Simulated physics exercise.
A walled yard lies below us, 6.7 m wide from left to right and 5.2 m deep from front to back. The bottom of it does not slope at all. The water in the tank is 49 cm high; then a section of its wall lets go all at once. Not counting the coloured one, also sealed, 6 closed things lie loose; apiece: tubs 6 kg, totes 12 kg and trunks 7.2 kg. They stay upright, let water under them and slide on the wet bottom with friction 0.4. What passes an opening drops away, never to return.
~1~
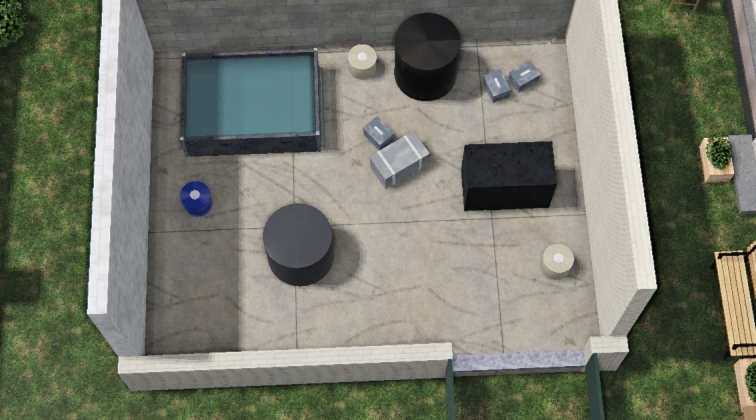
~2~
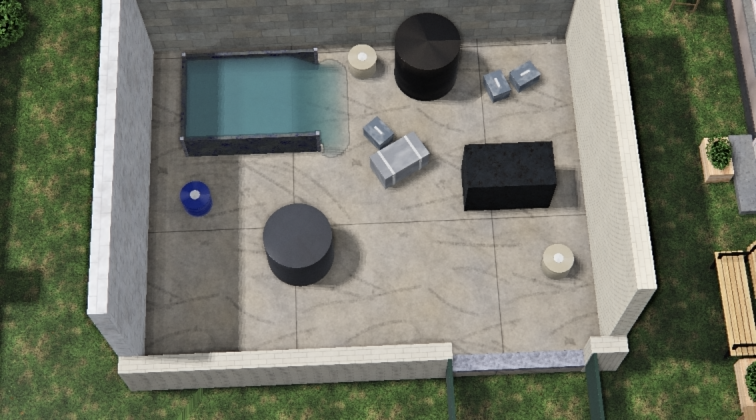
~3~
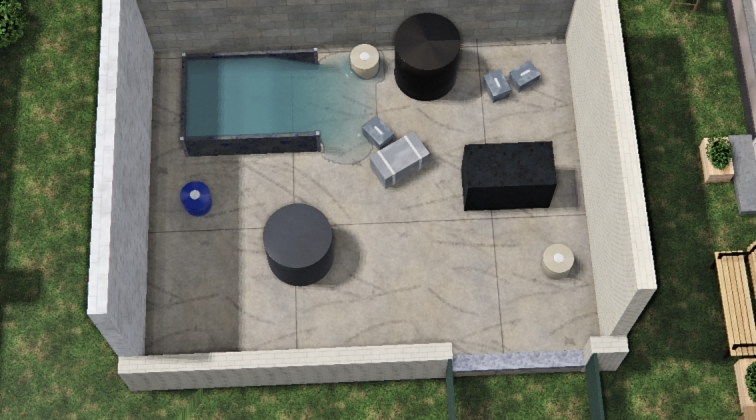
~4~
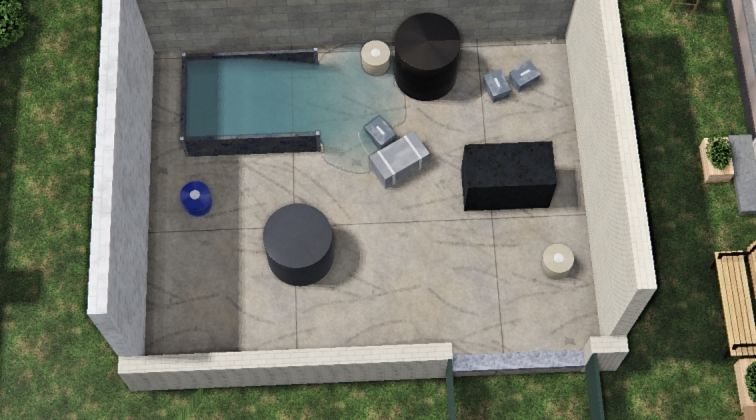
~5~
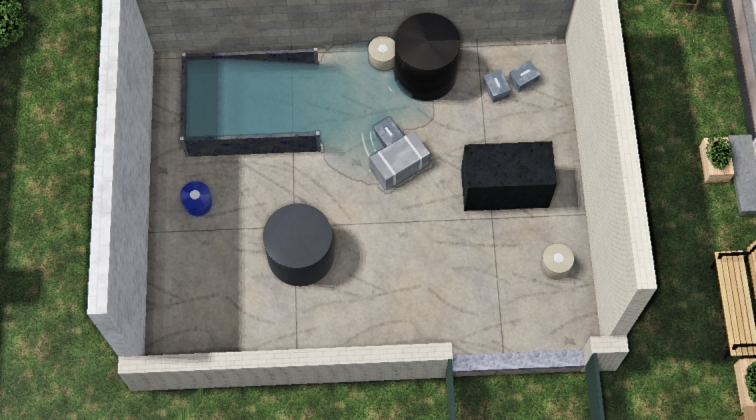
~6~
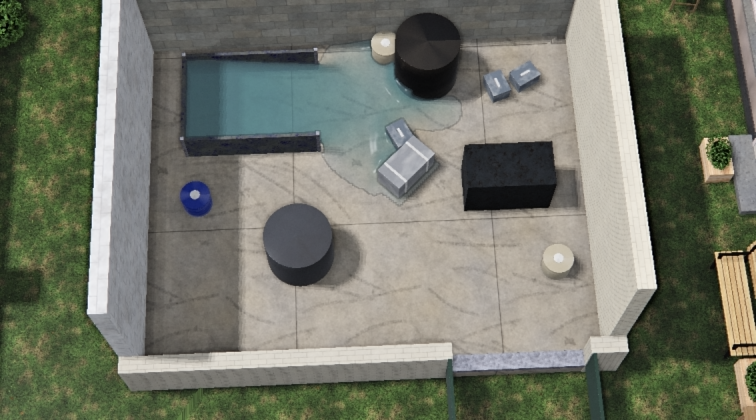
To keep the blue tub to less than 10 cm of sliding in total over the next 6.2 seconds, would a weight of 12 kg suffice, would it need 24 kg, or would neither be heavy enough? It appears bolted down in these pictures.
The lighter option works.
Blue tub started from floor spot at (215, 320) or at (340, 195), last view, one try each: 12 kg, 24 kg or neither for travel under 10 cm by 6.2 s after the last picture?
At the first place the small mass does it, and at the second the small mass does it.
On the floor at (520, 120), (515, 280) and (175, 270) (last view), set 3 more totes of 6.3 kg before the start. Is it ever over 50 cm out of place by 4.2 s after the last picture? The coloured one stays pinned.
Each in turn: Further than that, not that far, not that far.
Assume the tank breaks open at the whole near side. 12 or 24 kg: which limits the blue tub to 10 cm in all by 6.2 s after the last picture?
In that case no choice suffices.
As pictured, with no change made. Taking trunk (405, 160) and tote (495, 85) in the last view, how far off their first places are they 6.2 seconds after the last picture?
Taking them in order: Gone out; 40 cm.
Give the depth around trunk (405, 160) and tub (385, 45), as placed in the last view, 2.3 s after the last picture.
I'd put it at 3 cm and 18 cm respectively.
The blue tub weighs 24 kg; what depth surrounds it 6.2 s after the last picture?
Depth: Approx. 2 cm.
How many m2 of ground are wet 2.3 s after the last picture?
The covered patch comes to about 20 m2.
Then, 0.6 s after the last picture the blue tub would be 0 cm from its start with 12 kg and 0 cm from its start with 24 kg; 0 cm of water round it then.
Then, 2.3 s after the last picture the blue tub would be 0 cm from its start with 12 kg and 0 cm from its start with 24 kg; 0 cm of water round it then.
Then, 4.2 s after the last picture the blue tub would be 0 cm from its start with 12 kg and 0 cm from its start with 24 kg; 0 cm of water round it then.
Then, 6.2 s after the last picture the blue tub would be 0 cm from its start with 12 kg and 0 cm from its start with 24 kg; 2 cm of water round it then.
